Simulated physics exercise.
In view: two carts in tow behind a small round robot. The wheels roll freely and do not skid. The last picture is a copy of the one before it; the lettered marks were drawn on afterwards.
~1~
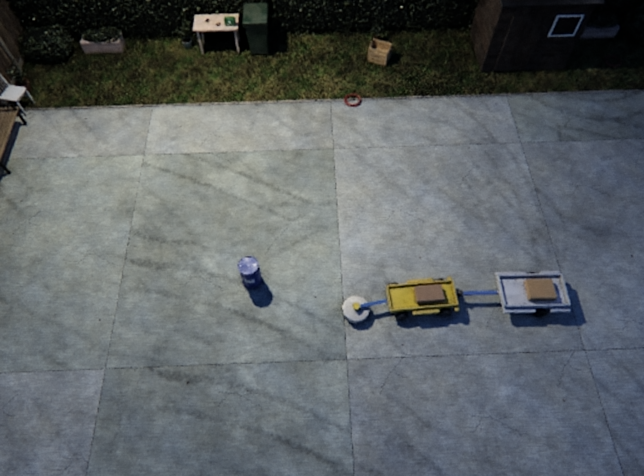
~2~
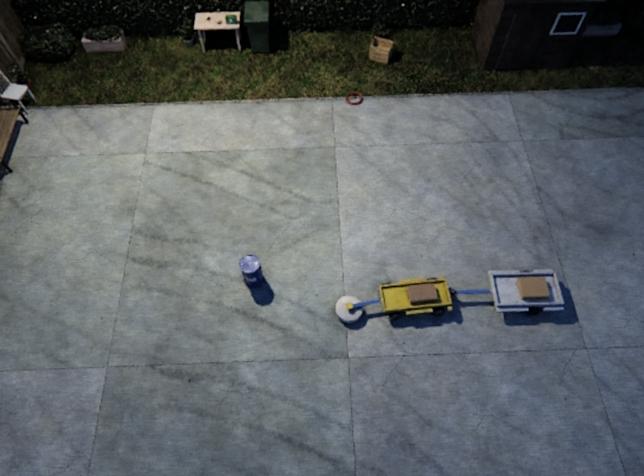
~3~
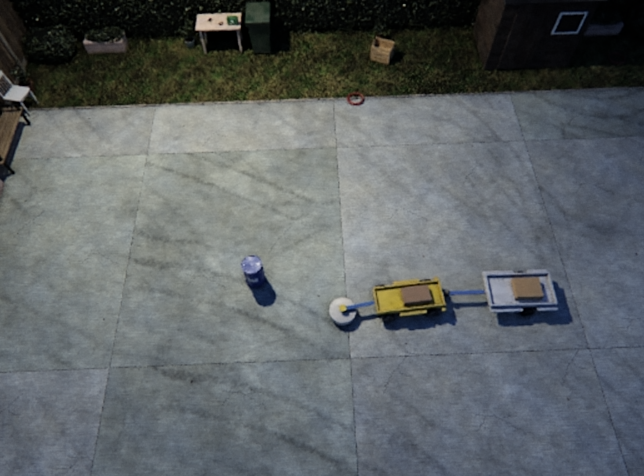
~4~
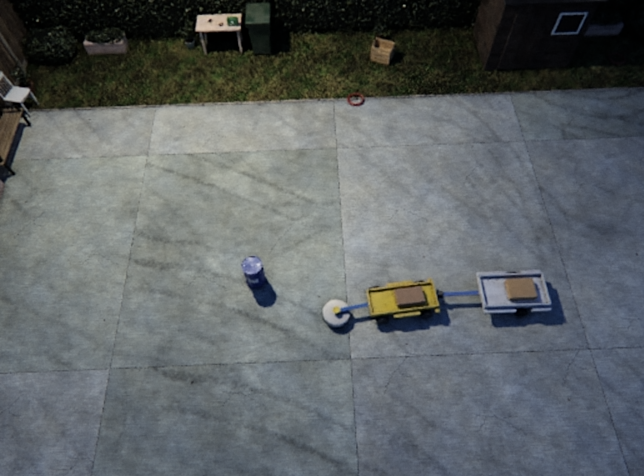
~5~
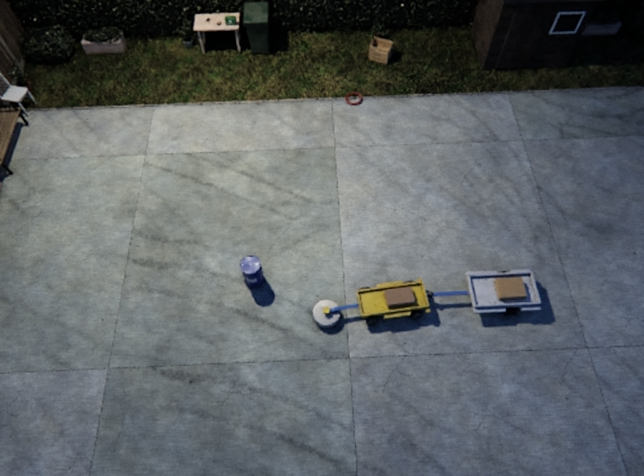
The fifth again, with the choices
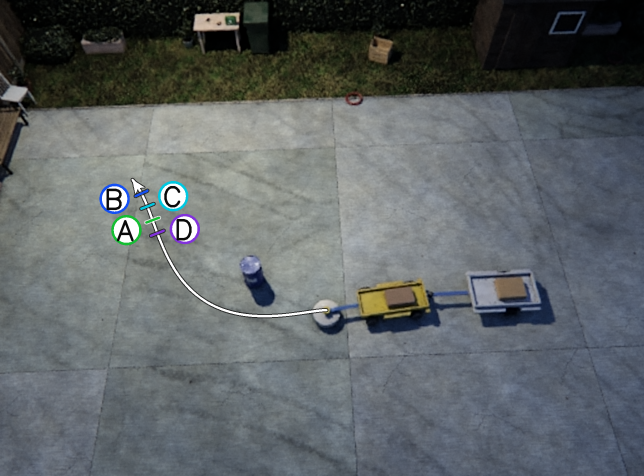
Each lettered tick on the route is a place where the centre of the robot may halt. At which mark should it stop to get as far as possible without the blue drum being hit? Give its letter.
No farther than D.
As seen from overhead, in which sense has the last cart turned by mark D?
Clockwise.
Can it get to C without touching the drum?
No.
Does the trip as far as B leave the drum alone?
No.
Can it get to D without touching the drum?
For that mark, yes.
On the copy, A at (153, 220); B at (142, 193); C at (147, 206); D at (157, 233); the route from (326, 310) via (184, 282) to (132, 180).
On D. First, robot (247, 318), last cart (426, 297).
Then, robot (185, 284), last cart (352, 305).
Finally, robot (159, 237), last cart (293, 304); nothing has been touched.
By contrast, A is too far, the drum has been hit; B is too far, the drum has been hit; C is too far, the drum has been hit.
